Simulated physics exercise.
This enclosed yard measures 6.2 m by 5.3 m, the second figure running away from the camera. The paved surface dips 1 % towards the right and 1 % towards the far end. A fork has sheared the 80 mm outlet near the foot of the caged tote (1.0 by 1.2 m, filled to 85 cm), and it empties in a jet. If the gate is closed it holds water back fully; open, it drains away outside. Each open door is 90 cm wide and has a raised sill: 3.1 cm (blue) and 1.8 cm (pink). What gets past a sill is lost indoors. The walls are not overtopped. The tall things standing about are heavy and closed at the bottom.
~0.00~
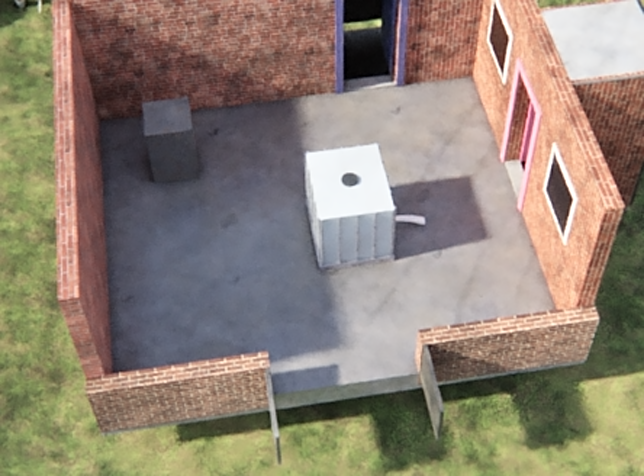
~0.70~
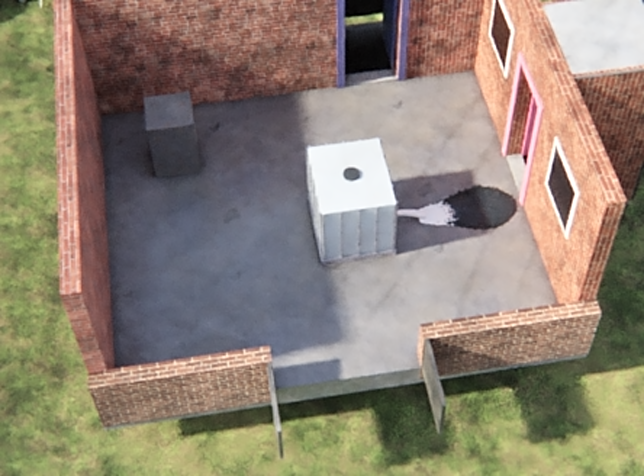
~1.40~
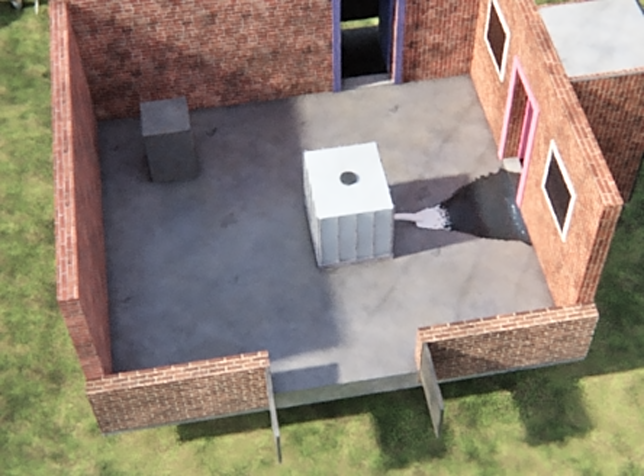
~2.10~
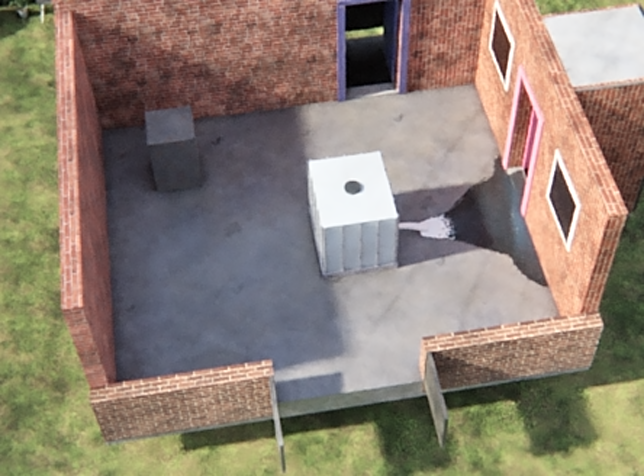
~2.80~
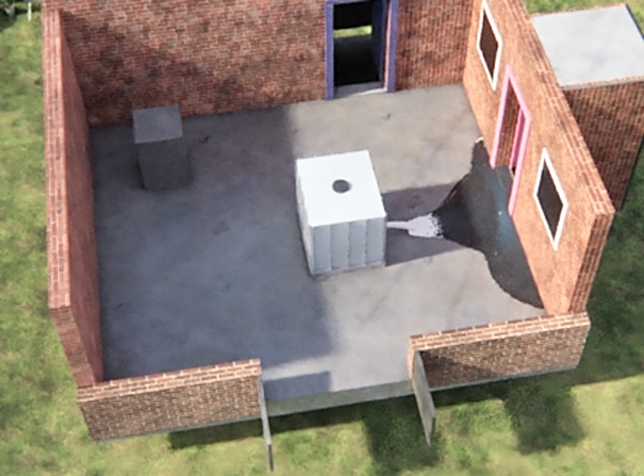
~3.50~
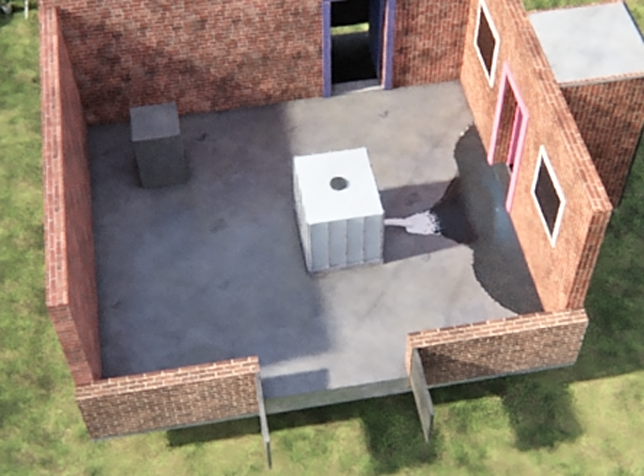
At first, a thin jet starts from the right side of a white tank standing on the dry grey floor of a brick-walled yard. Water then fans out rightward in a dark patch, reaches the right-hand wall by the pink-framed doorway, and spreads along its foot in both directions.
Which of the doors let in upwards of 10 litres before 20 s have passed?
The water let in: At the blue door it does not reach the limit; at the pink door it goes over the limit.
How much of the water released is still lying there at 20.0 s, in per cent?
Roughly 66 in a hundred.
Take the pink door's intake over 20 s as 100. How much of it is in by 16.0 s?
About 80 per cent.
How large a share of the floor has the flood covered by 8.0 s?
About 20 per cent.
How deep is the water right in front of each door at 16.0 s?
Depths in cm: Blue 1.5, pink 4.0.
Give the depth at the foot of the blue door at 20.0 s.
Some 2.0 cm.
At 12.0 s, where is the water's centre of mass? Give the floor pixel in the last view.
Near (464, 209).
After 5.0 s water covers 10 % of the floor and is deepest (7 cm) near (502, 212); blue door not reached, pink door 3.7 cm at the sill, 19 L in.
After 8.0 s water covers 20 % of the floor and is deepest (6 cm) near (502, 212); blue door not reached, pink door 3.6 cm at the sill, 34 L in.
After 12.0 s water covers 25 % of the floor and is deepest (7 cm) near (505, 221); blue door 0.92 cm at the sill, 0 L in, pink door 3.7 cm at the sill, 53 L in.
After 16.0 s water covers 30 % of the floor and is deepest (7 cm) near (505, 221); blue door 1.6 cm at the sill, 0 L in, pink door 3.8 cm at the sill, 72 L in.
After 20.0 s water covers 35 % of the floor and is deepest (7 cm) near (502, 212); blue door 2 cm at the sill, 0 L in, pink door 3.7 cm at the sill, 90 L in.
